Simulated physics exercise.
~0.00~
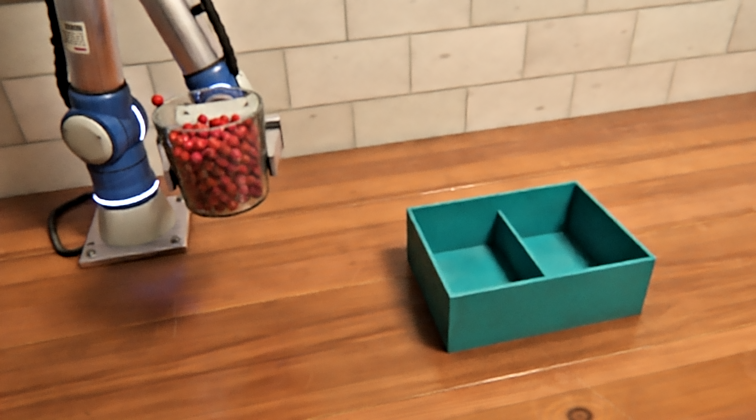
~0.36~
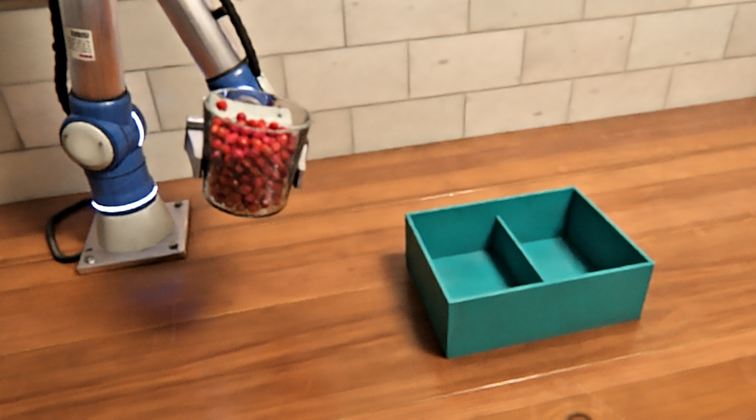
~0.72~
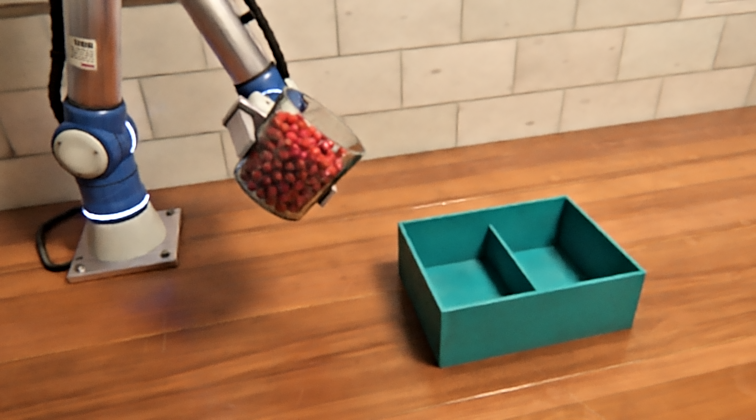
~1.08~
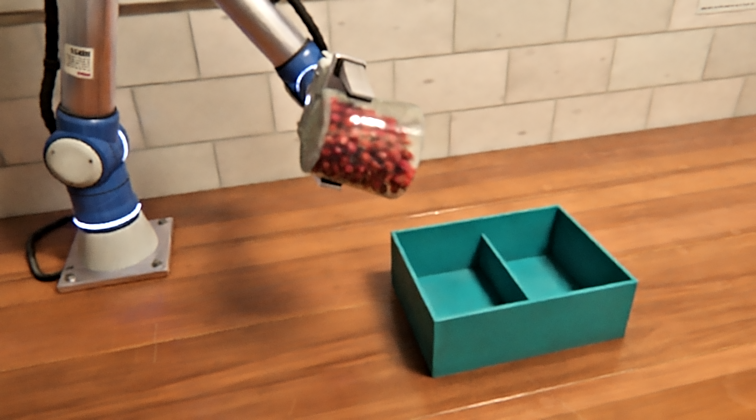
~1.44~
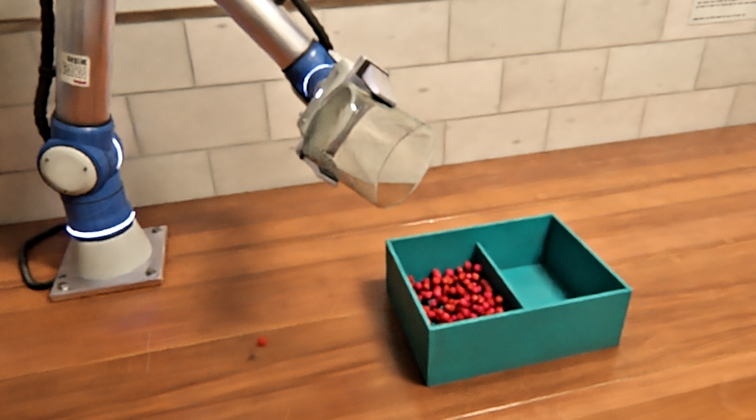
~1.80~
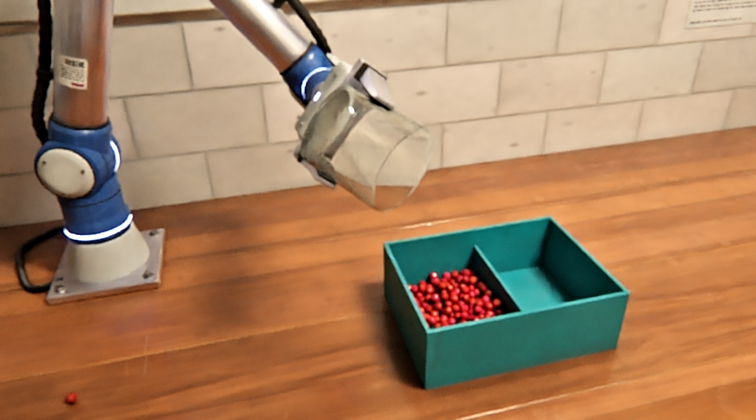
A blue and silver robot arm holds a clear cup full of small red beads above a wooden table, to the left of a teal box split into two compartments. The arm carries the cup to the right, toward the box, and begins to lean it. The cup tips onto its side near the box, with the beads still mostly inside. It then tilts further, mouth downward, and the beads pour into the left compartment. One stray bead rolls left across the table, while the emptied cup stays tilted and the right compartment remains empty.
